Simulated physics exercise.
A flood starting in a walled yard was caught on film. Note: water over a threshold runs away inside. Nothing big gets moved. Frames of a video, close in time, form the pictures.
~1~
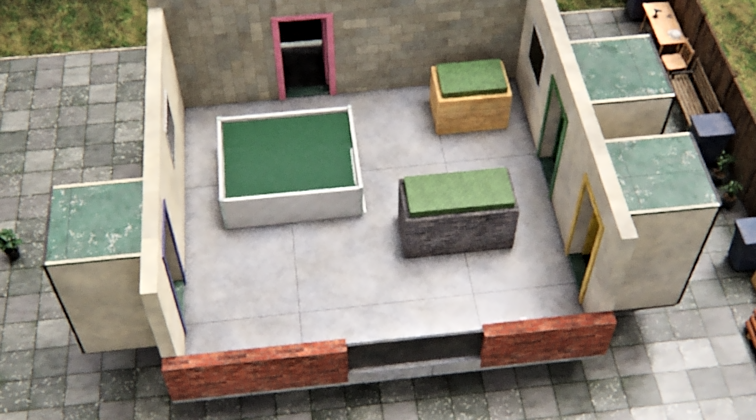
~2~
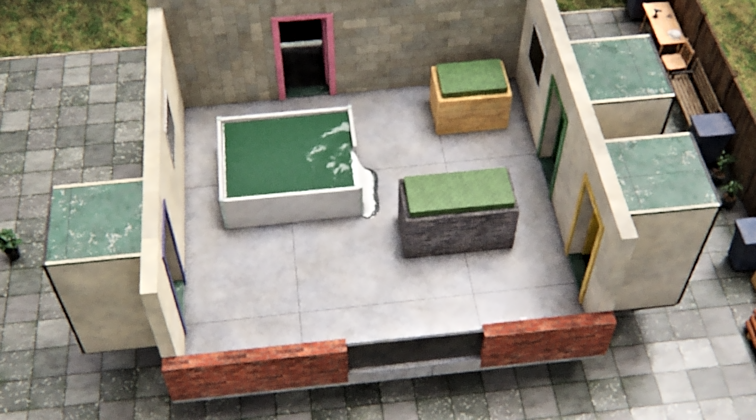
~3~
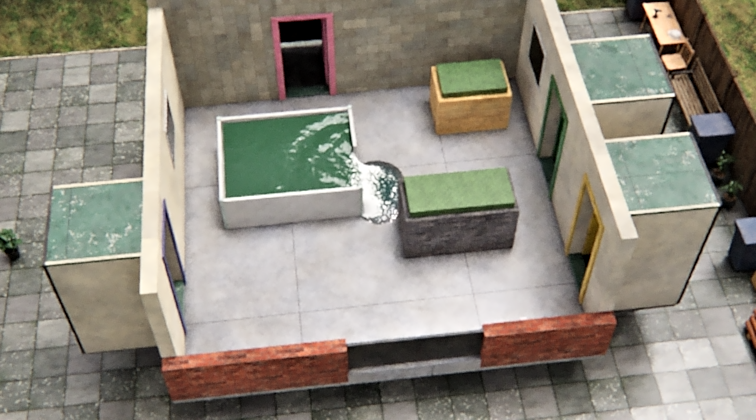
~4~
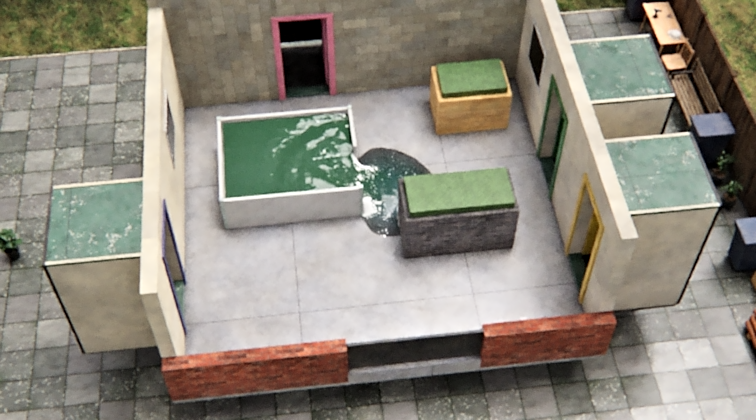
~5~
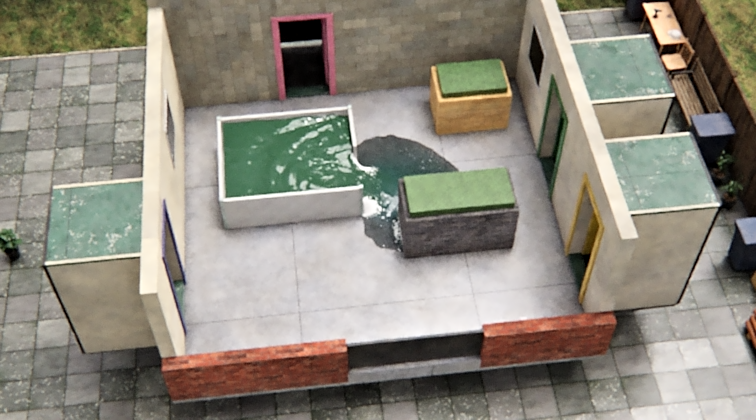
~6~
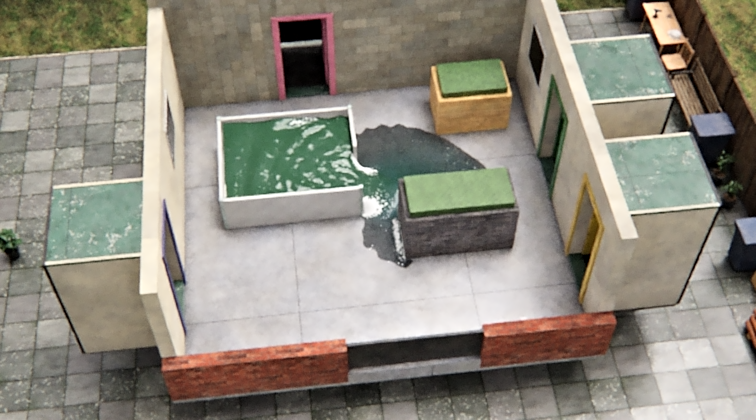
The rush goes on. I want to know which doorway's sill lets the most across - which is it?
That is the green doorway.
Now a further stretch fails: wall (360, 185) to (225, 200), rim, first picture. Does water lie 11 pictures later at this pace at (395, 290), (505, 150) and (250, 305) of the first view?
One by one: Waterlogged, bare, waterlogged.
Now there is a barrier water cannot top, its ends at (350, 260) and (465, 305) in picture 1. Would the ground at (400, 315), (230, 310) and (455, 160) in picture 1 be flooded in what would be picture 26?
Untouched, untouched, submerged.
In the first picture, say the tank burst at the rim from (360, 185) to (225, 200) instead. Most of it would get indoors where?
Greatest inflow: The door marked yellow.
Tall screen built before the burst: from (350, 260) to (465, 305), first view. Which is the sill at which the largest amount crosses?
The green one.
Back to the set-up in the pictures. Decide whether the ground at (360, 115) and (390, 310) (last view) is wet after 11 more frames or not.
As listed: Clear, awash.
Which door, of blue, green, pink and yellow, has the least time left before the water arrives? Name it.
It is the green-painted one.
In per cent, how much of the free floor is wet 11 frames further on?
Near 35 in a hundred.
A moment on, water covers 25 % of the floor; blue door not reached, yellow door not reached, pink door not reached, green door some in.
Next, water covers 35 % of the floor; blue door not reached, yellow door wet at the sill, nothing in, pink door not reached, green door a lot in.
Then, water covers 50 % of the floor; blue door not reached, yellow door wet at the sill, nothing in, pink door not reached, green door a lot in.
Later, water covers 75 % of the floor; blue door wet at the sill, nothing in, yellow door wet at the sill, nothing in, pink door wet at the sill, nothing in, green door a lot in.
In the end, water covers 95 % of the floor; blue door wet at the sill, nothing in, yellow door wet at the sill, nothing in, pink door wet at the sill, nothing in, green door a lot in; the green door has let in the most.
